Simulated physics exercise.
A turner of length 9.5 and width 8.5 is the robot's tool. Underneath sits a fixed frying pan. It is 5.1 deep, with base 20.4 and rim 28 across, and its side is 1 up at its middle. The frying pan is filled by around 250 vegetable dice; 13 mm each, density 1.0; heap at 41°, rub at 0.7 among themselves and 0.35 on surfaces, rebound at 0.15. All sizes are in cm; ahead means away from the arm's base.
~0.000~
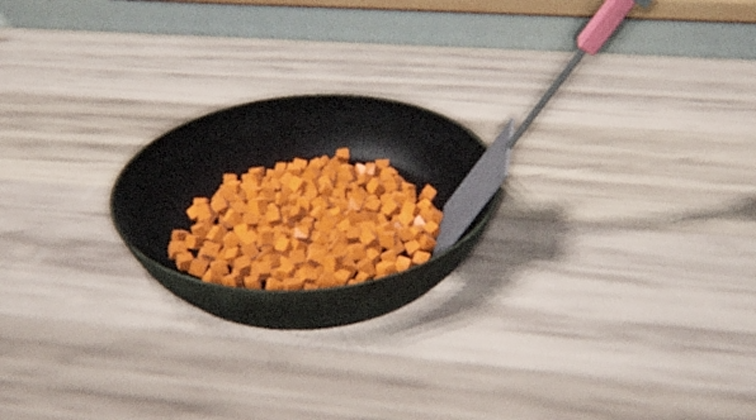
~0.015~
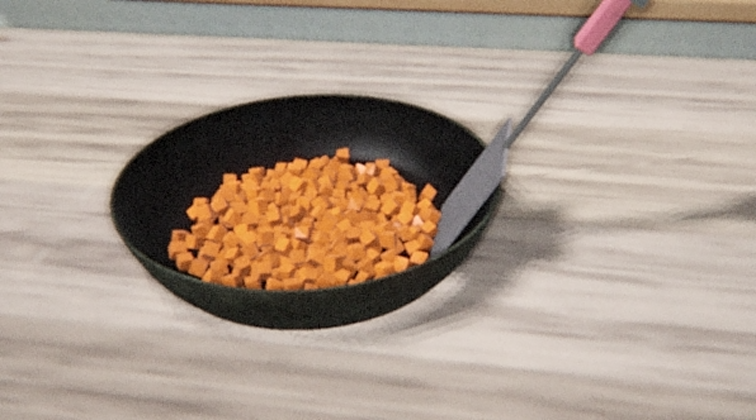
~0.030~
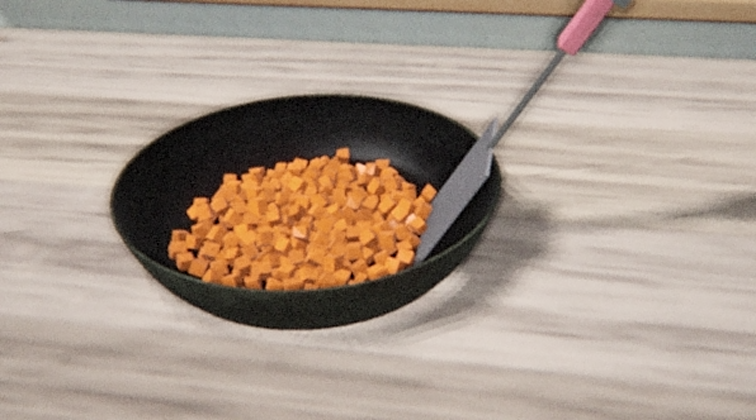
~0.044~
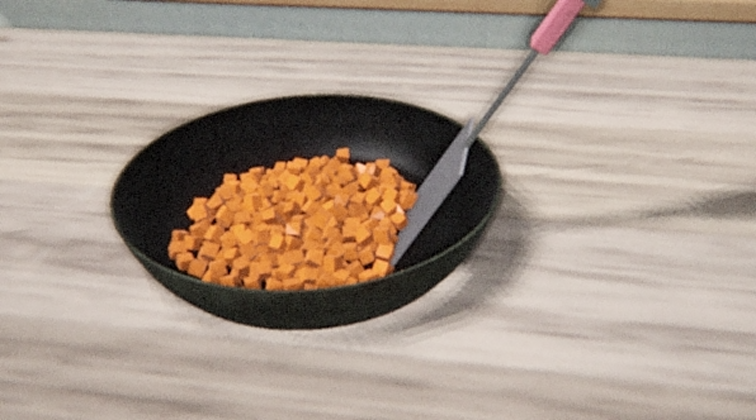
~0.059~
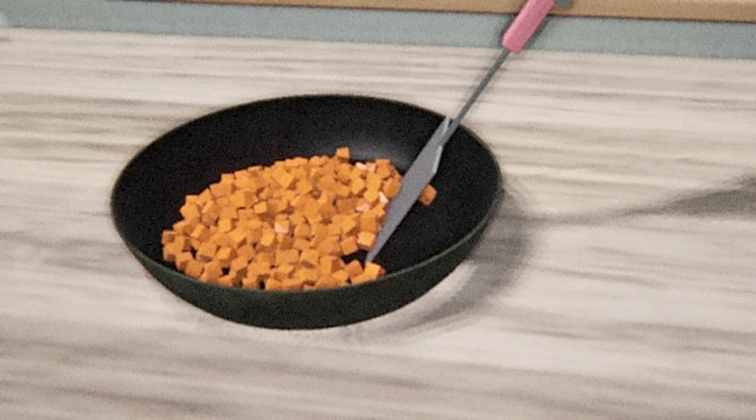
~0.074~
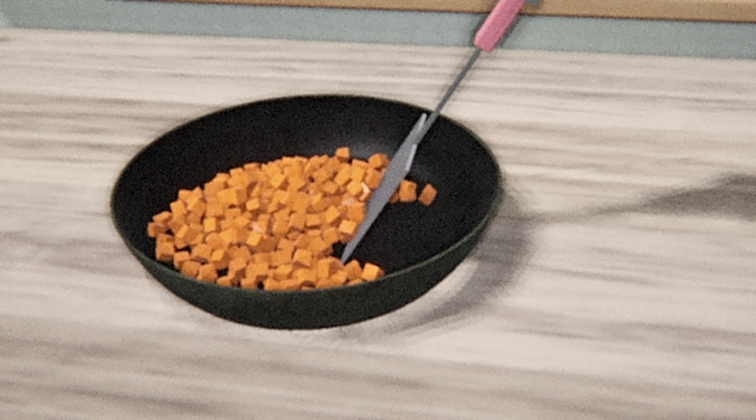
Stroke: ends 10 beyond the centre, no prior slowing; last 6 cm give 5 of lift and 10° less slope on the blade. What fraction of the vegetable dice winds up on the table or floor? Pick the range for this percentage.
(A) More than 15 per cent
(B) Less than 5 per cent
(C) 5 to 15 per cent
More than 15 per cent.
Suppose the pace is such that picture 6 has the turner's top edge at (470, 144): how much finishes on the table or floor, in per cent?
Share: Roughly 10 %.
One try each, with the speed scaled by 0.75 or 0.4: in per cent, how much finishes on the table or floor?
25 and 5 %.
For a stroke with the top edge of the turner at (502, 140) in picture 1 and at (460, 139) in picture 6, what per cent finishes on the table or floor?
I'd put it at roughly 5 per cent.
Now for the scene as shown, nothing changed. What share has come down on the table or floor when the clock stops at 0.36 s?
It is near 5 percent.
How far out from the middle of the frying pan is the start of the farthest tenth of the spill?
I reckon it's some 55 centimetres.
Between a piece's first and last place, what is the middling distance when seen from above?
Near 7 cm, measured level.
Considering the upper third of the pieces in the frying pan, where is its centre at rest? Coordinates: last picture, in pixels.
It is centred near (180, 207).
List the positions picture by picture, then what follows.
The first picture shows turner top edge at (510, 145), sloping 59°; upper third of the load around (304, 214), from x 175 to 435, top at y 155; 254 in the frying pan.
The second picture shows turner top edge at (507, 145), sloping 59°; upper third of the load around (304, 214), from x 175 to 435, top at y 155.
The third picture shows turner top edge at (492, 145), sloping 59°; upper third of the load around (305, 213), from x 180 to 430, top at y 155.
The fourth picture shows turner top edge at (468, 144), sloping 59°; upper third of the load around (310, 210), from x 180 to 430, top at y 155.
The fifth picture shows turner top edge at (442, 142), sloping 59°; upper third of the load around (301, 209), from x 170 to 430, top at y 155.
The sixth picture shows turner top edge at (417, 141), sloping 59°; upper third of the load around (297, 205), from x 155 to 430, top at y 155; 254 in the frying pan.
By 0.11 s, sloping 59°, highest piece 6 above the table; 254 in the frying pan.
By 0.15 s, sloping 56°, highest piece 7 above the table; 254 in the frying pan.
By 0.36 s, sloping 49°, highest piece 20 above the table; 197 in the frying pan, 16 on the table or floor, 41 on the blade or in flight.
By 1.41 s, sloping 49°, highest piece 6 above the table; 196 in the frying pan, 58 on the table or floor.
Final count, 196 in the frying pan, 58 on the table or floor. That is 23 % on the table or floor.
